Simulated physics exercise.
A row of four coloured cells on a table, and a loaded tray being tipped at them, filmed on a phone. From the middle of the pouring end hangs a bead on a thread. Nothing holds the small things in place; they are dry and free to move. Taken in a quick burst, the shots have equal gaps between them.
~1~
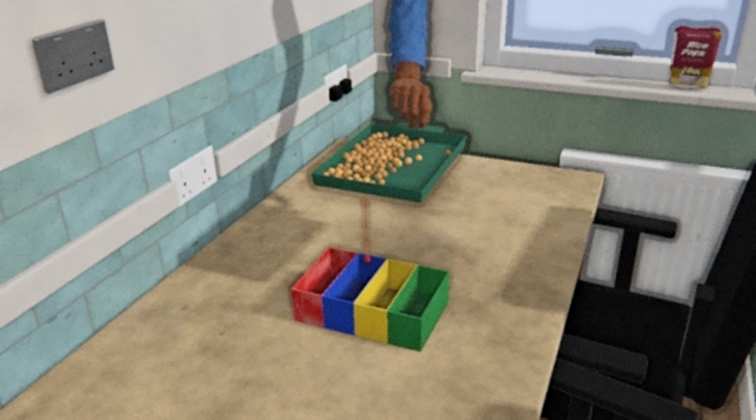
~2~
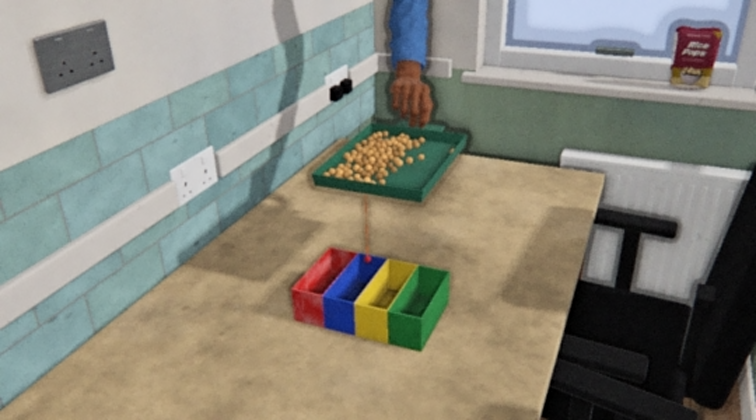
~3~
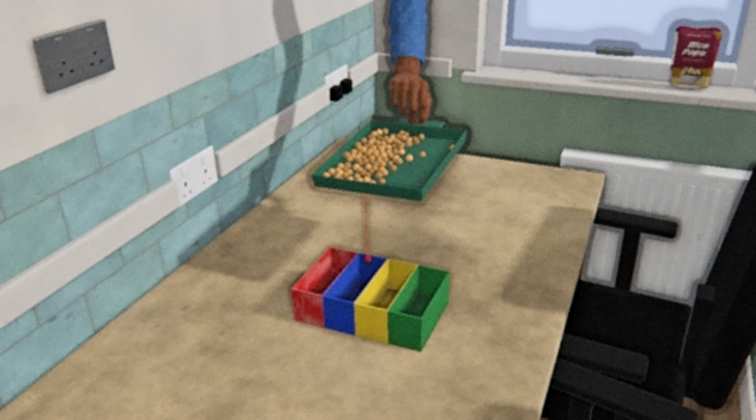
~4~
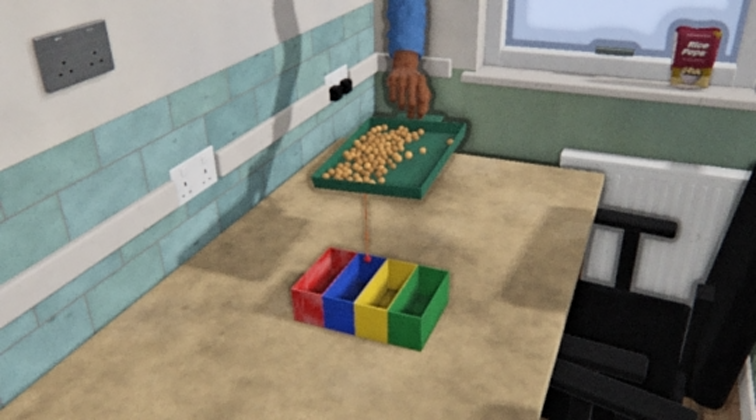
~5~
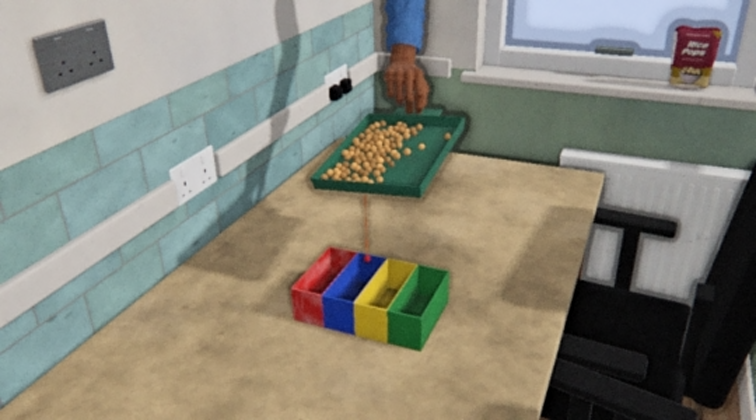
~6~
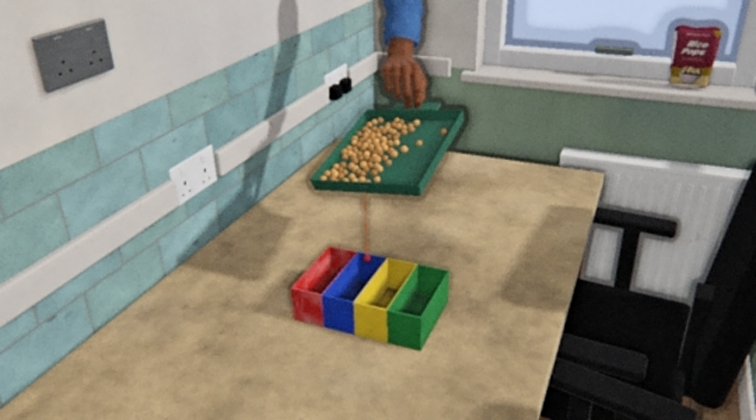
At first, a hand holds the far edge of a green tray of round wooden beads, level above red, blue, yellow and green cells on a table. The hand gradually raises that edge, and the tray tilts slightly, its near left corner lowest. Then the beads begin shifting toward that corner.
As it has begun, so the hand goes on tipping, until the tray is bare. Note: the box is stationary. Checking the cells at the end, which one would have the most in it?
The red cell would have the most in it.
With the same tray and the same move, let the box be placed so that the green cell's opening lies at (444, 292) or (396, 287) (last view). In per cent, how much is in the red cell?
You'd end up with around 0 per cent and then around 80 per cent.
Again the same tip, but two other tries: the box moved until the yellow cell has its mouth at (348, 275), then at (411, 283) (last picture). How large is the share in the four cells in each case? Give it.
In turn about 100 and about 0 percent.
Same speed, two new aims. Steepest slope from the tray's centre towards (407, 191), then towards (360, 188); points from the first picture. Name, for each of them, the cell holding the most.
The first time it's the green cell, the second time it's red.
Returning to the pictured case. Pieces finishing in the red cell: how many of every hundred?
Somewhere around 40 percent, I'd say.
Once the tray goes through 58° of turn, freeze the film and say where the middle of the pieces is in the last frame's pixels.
About (342, 159).
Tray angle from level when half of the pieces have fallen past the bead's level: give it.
Roughly 90 degrees of turn.
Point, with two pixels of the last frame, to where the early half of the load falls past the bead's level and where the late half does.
Roughly at (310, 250) first, and then at (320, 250).
Shortly afterwards, tray tipped steeply; the whole lot on the tray.
Next, tray tipped right over; a little on the tray; near a third in the red cell; only a few in the blue cell; near half falling or outside the box.
Some moments later, tray tipped past a quarter turn; near half in the red cell; only a few in the blue cell; near half falling or outside the box.
In the end, tray tipped past a quarter turn; near half in the red cell; only a few in the blue cell; none at all in the green cell; none at all in the yellow cell; near half outside the box.
